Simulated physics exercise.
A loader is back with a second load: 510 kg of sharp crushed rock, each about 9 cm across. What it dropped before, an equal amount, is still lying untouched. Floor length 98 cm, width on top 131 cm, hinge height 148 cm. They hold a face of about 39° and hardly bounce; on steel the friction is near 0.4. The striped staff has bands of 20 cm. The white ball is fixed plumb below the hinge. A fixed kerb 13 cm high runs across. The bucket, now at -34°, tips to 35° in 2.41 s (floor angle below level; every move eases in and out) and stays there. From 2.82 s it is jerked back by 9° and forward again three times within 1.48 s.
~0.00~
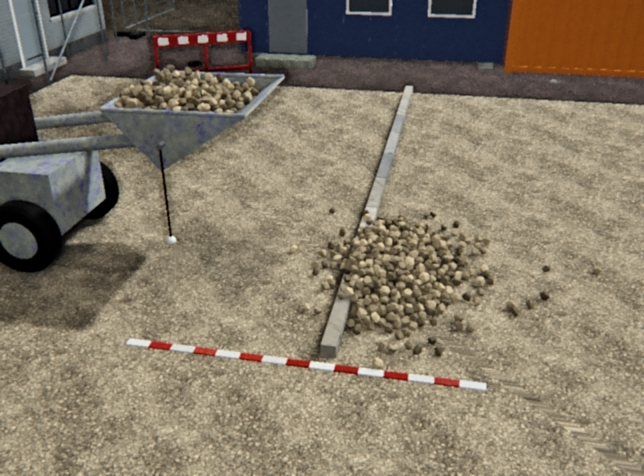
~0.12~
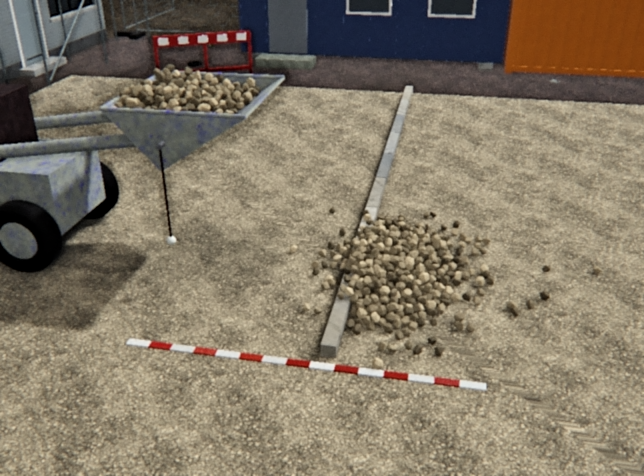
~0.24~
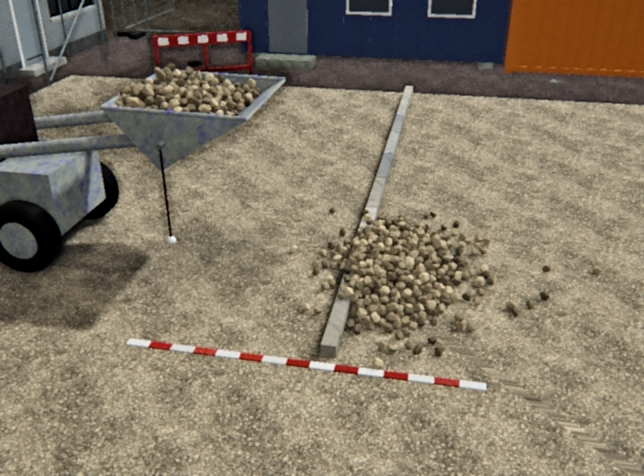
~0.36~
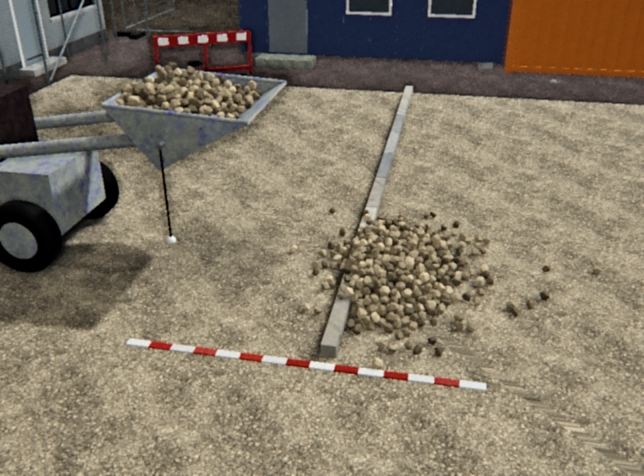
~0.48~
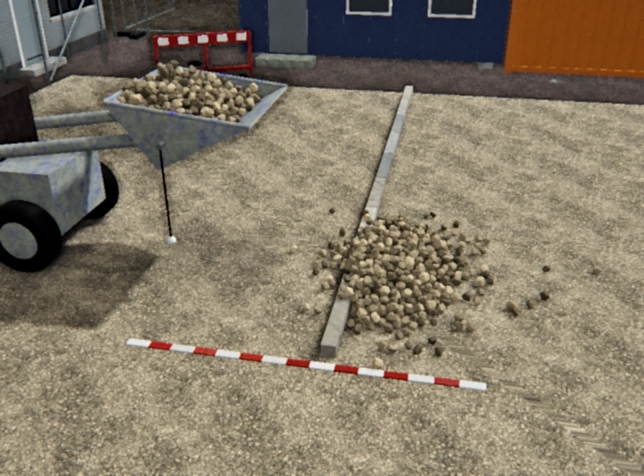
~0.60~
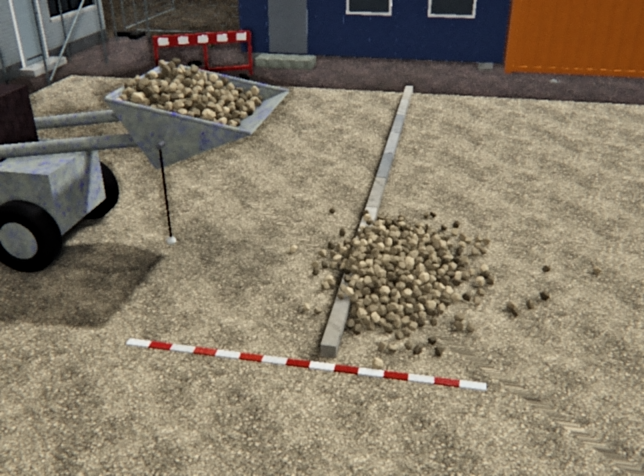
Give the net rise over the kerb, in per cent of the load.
Roughly 0 per cent of a load more.
After 1.8 s the floor is at 24°; in per cent of one load, 100 in the bucket, 10 on this side of the kerb, 91 over the kerb; the foremost stones are at (528, 284).
After 2.5 s the floor is at 35°; in per cent of one load, 45 in the bucket, 65 on this side of the kerb, 91 over the kerb; the foremost stones are at (528, 284).
After 4.8 s the floor is at 35°; in per cent of one load, 0 in the bucket, 109 on this side of the kerb, 91 over the kerb; the foremost stones are at (528, 284).
After 7.6 s the floor is at 35°; in per cent of one load, 0 in the bucket, 109 on this side of the kerb, 91 over the kerb; the foremost stones are at (528, 284). Net gain over the kerb, 0.
